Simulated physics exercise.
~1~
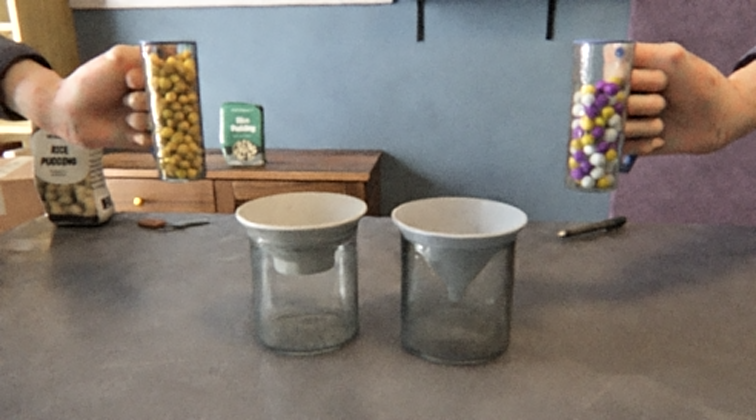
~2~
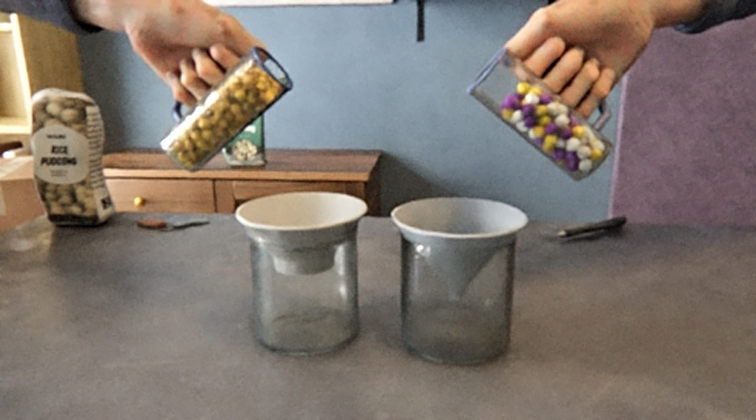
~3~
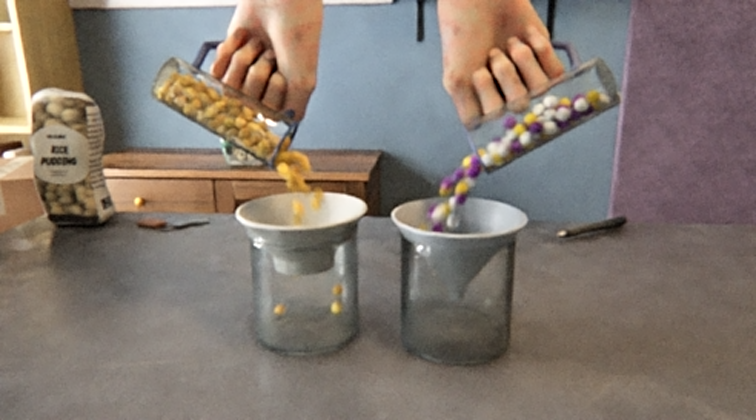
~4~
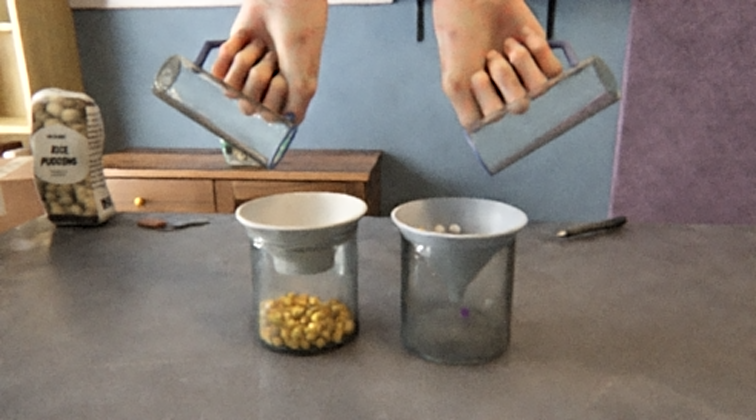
Two hands bring clear cups inward over a pair of glass jars topped with pale funnels, the left cup filled with golden beads and the right with purple, white and yellow ones. Both cups lean toward the middle, their contents still inside. As they tip further, golden pieces tumble through the left funnel and begin landing in its jar, while the mixed ones slide into the right funnel. Soon both cups are empty. A golden heap rests in the left jar, but nearly all the colourful pieces stay jammed in the right funnel, with barely any below.
